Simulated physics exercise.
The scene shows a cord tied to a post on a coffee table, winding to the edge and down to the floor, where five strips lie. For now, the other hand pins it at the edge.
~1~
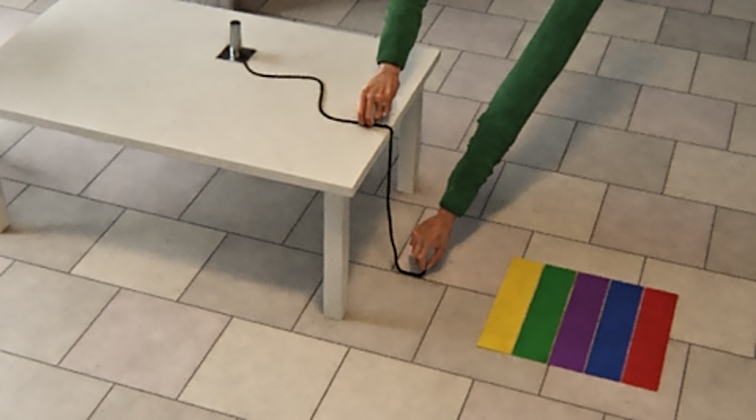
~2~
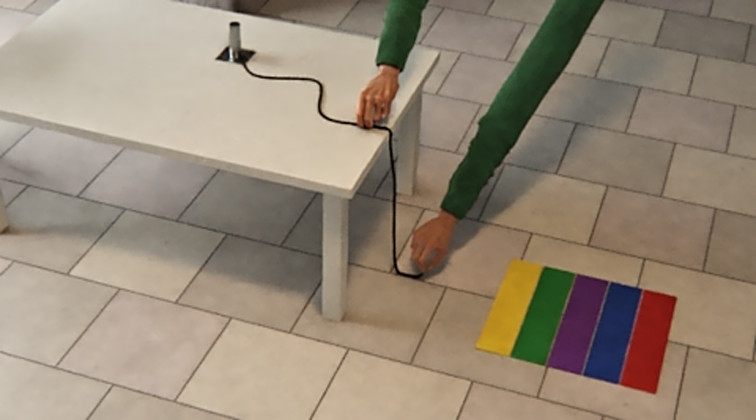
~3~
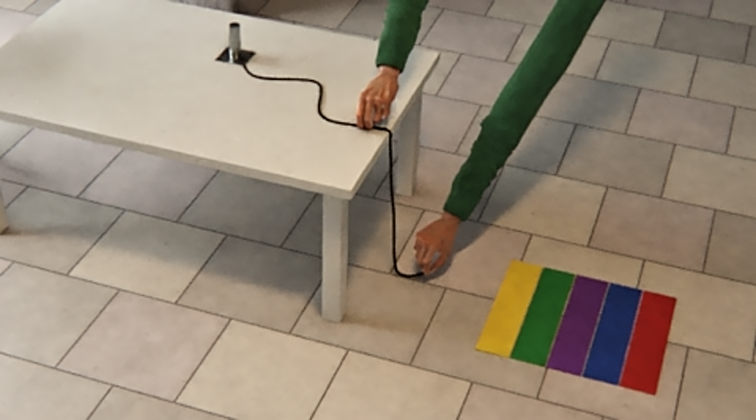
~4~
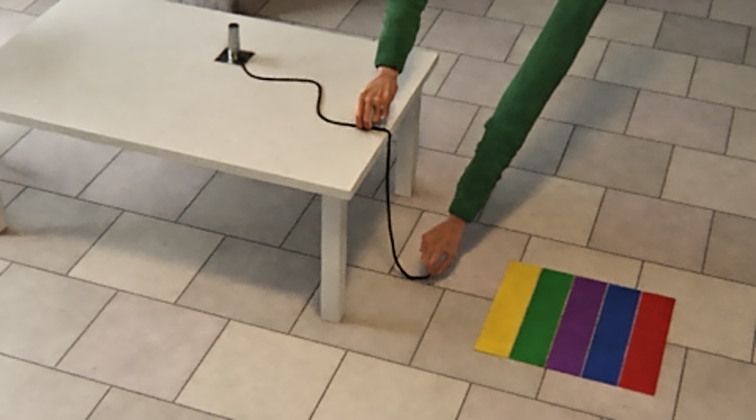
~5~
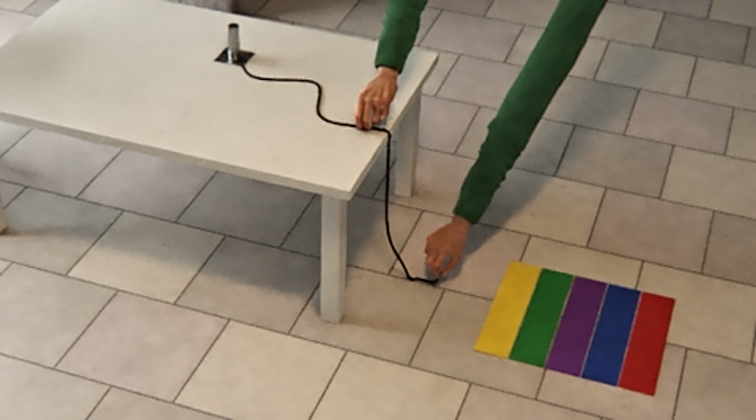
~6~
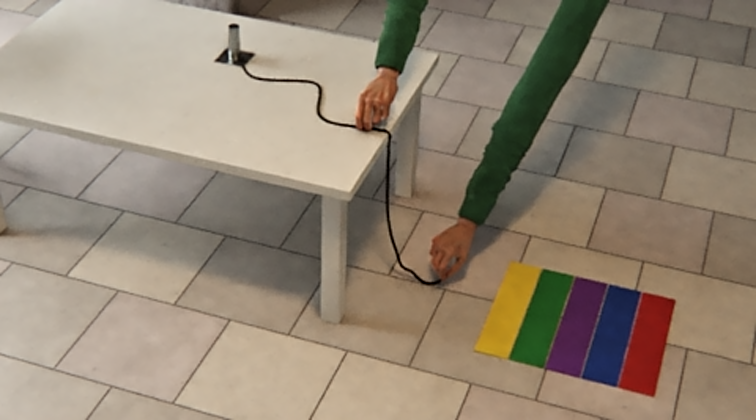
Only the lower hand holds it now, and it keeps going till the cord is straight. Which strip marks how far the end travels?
The purple strip.
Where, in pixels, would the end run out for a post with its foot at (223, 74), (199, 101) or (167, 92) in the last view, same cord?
Roughly (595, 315), (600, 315) and (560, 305), try by try.
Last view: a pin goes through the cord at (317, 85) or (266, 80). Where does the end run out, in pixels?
The spots come out as (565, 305) and (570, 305), in that order.
Soon after, end near (532, 297); over green.
Then, end near (565, 305); over purple.
At full stretch, end near (584, 310); over purple. Over purple.
